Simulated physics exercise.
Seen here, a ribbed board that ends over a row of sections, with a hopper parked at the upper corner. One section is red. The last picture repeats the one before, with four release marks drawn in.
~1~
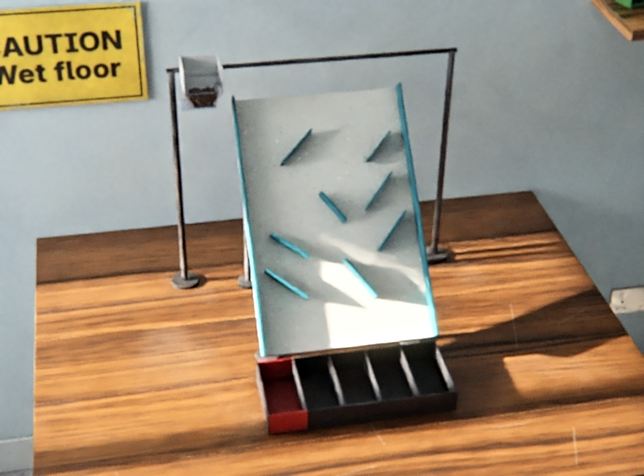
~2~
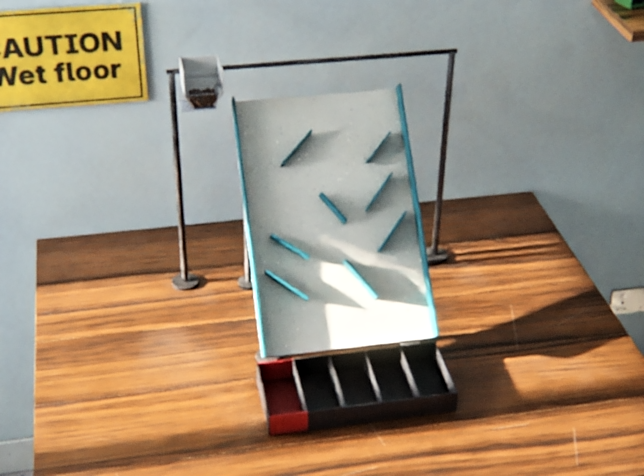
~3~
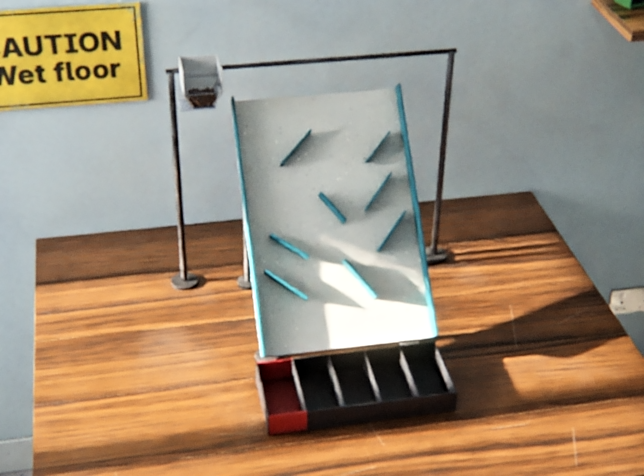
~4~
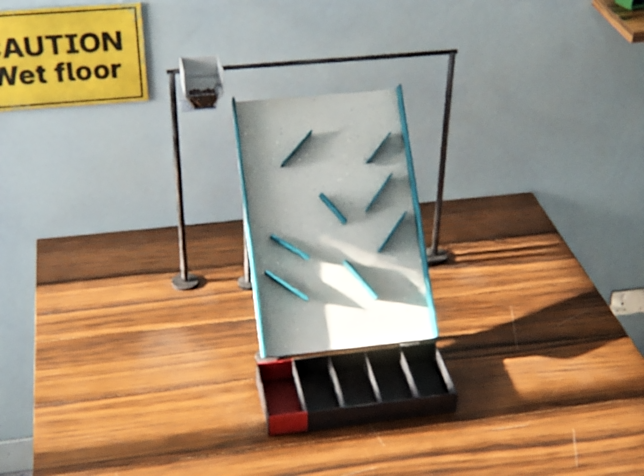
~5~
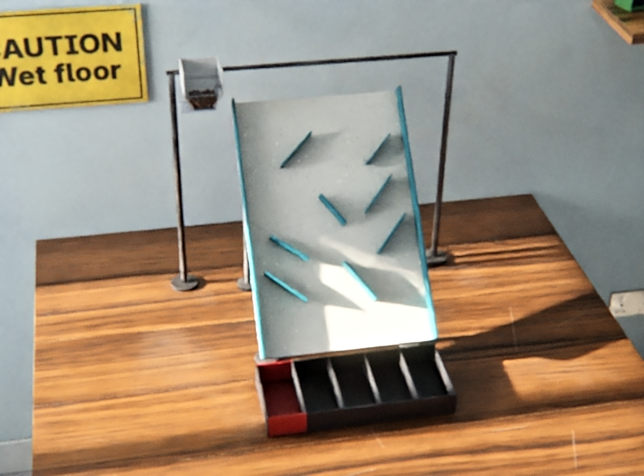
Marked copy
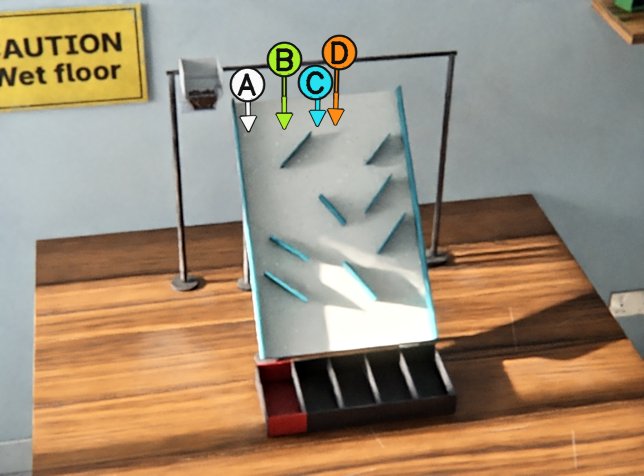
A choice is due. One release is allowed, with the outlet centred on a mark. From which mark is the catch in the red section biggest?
The answer is mark B.
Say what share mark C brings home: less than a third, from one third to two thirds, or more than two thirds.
Mark C gives less than a third.
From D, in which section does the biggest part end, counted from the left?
It is the fifth one.
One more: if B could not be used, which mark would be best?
A.
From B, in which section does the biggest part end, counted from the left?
The first from the left.
On the marked copy, mark A meets the board at (248, 125); mark B meets the board at (284, 123); mark C meets the board at (317, 120); mark D meets the board at (335, 119).
For mark A, about a third in the red section, about half in other sections, a small part outside the box.
For mark B, about two thirds in the red section, about a quarter in other sections, a stray few outside the box.
For mark C, about a quarter in the red section, most in other sections.
For mark D, none in the red section, nearly all in other sections, a small part outside the box.
